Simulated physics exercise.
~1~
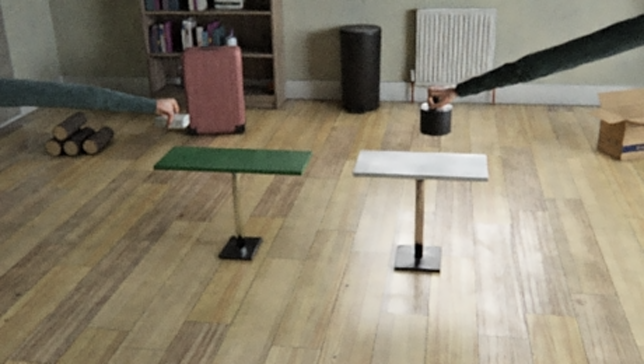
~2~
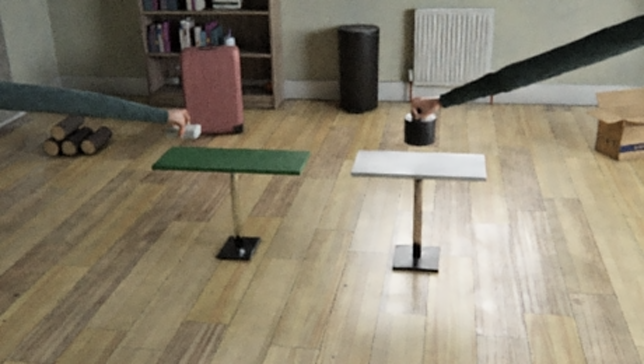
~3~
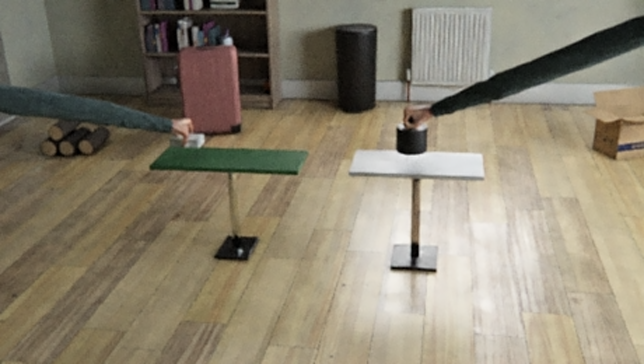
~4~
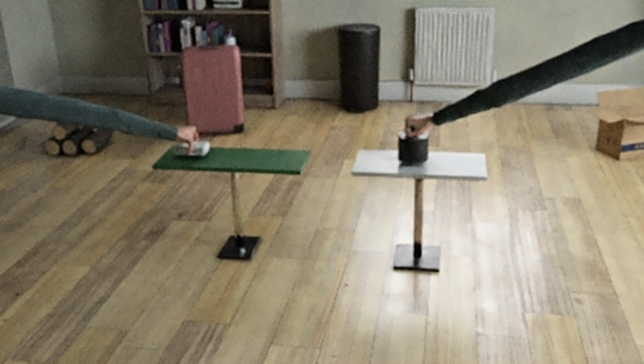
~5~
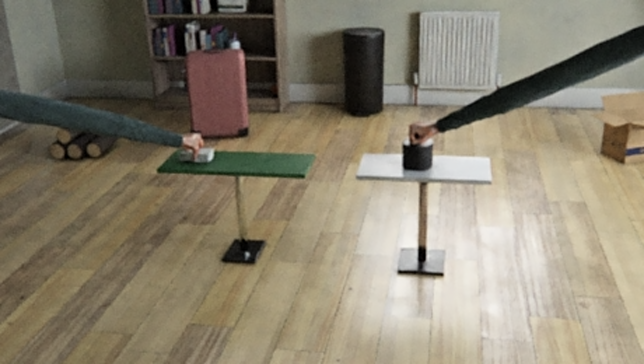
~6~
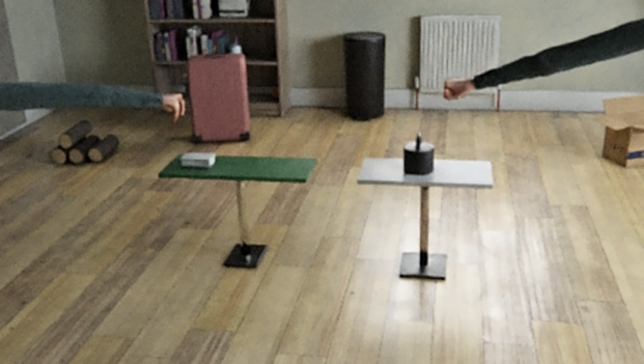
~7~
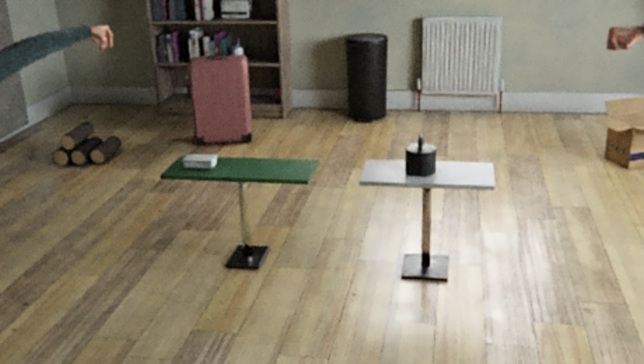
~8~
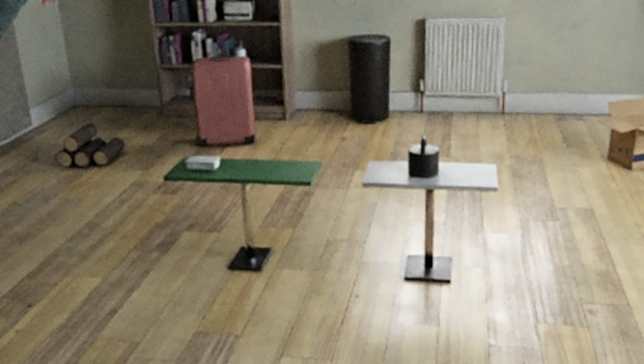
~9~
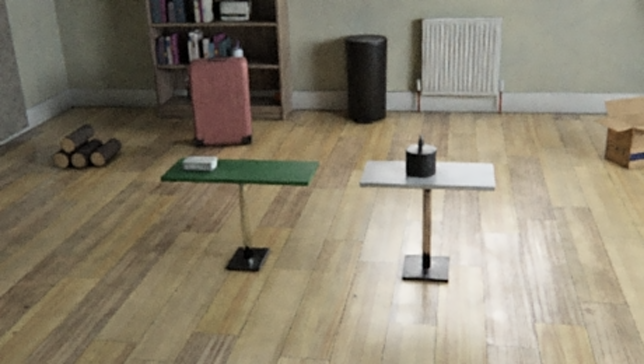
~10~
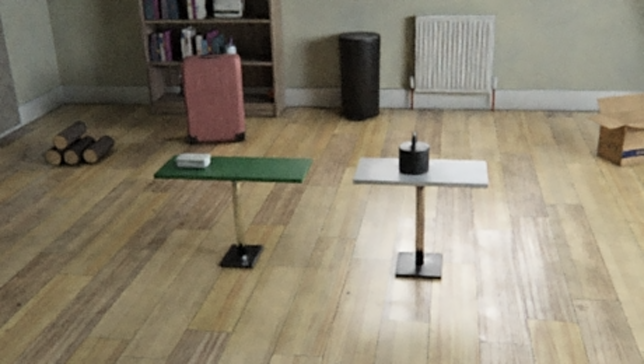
At first, two narrow pedestal tables, one green on the left and one white on the right, stand on a wooden floor while an arm reaches in from each side. The left hand holds a small pale block, and the right hand holds a dark, round object. Both hands lower their items, the block onto the left part of the green top and the dark object near the middle of the white one. The fingers then let go, and both arms draw back out of view. In the end, both tables stand upright and level, with the objects resting on top.
